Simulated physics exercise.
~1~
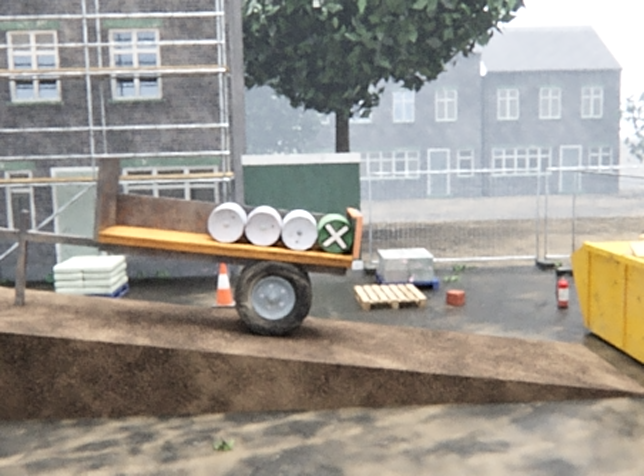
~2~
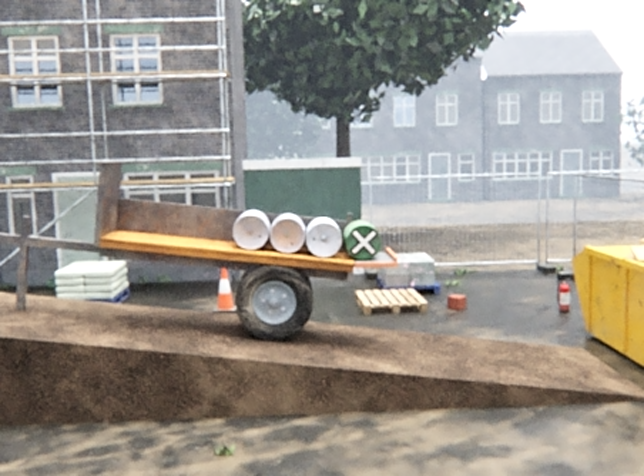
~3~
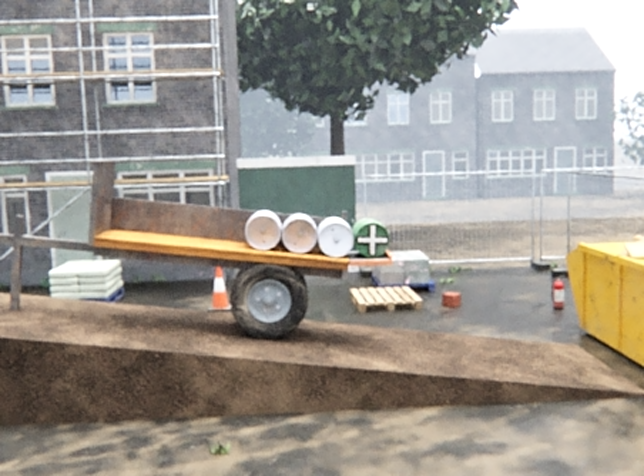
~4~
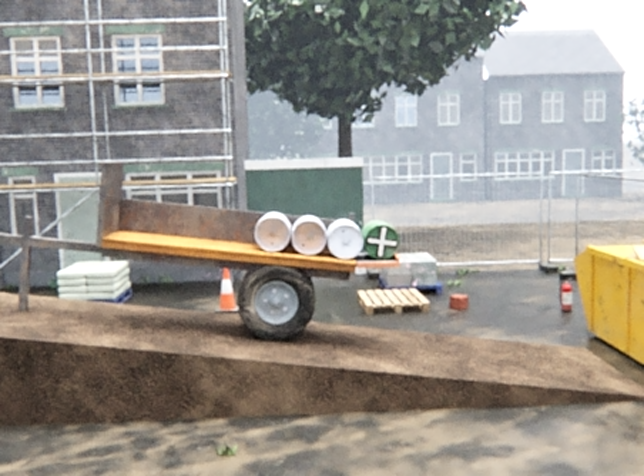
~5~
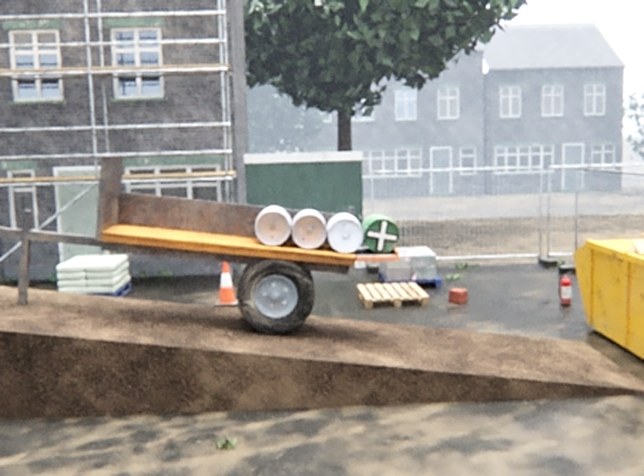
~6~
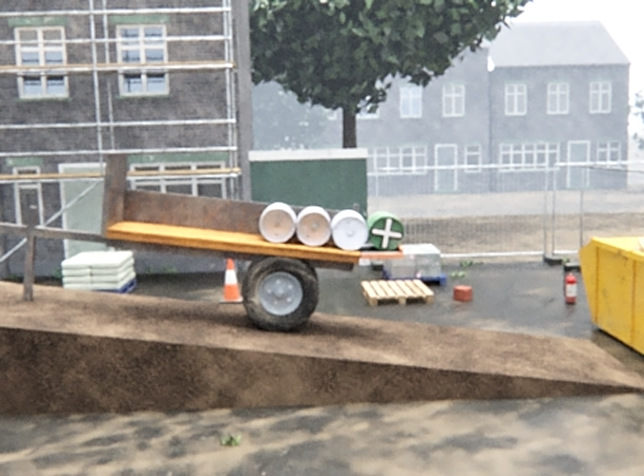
A flatbed trailer with an orange-edged bed stands on a brown dirt slope that drops to the right, seen from the side by a slightly swaying camera. Scaffolded brick walls, a tree and grey houses lie behind, with a traffic cone and pallet near the wheel and a yellow skip at right. Three white kegs and a green one with a white cross rest in a row against the raised tail gate. The gate swings down, and the kegs roll right together, the green one leading onto it. They slow and settle, all four still aboard, the green one resting on the lowered gate.
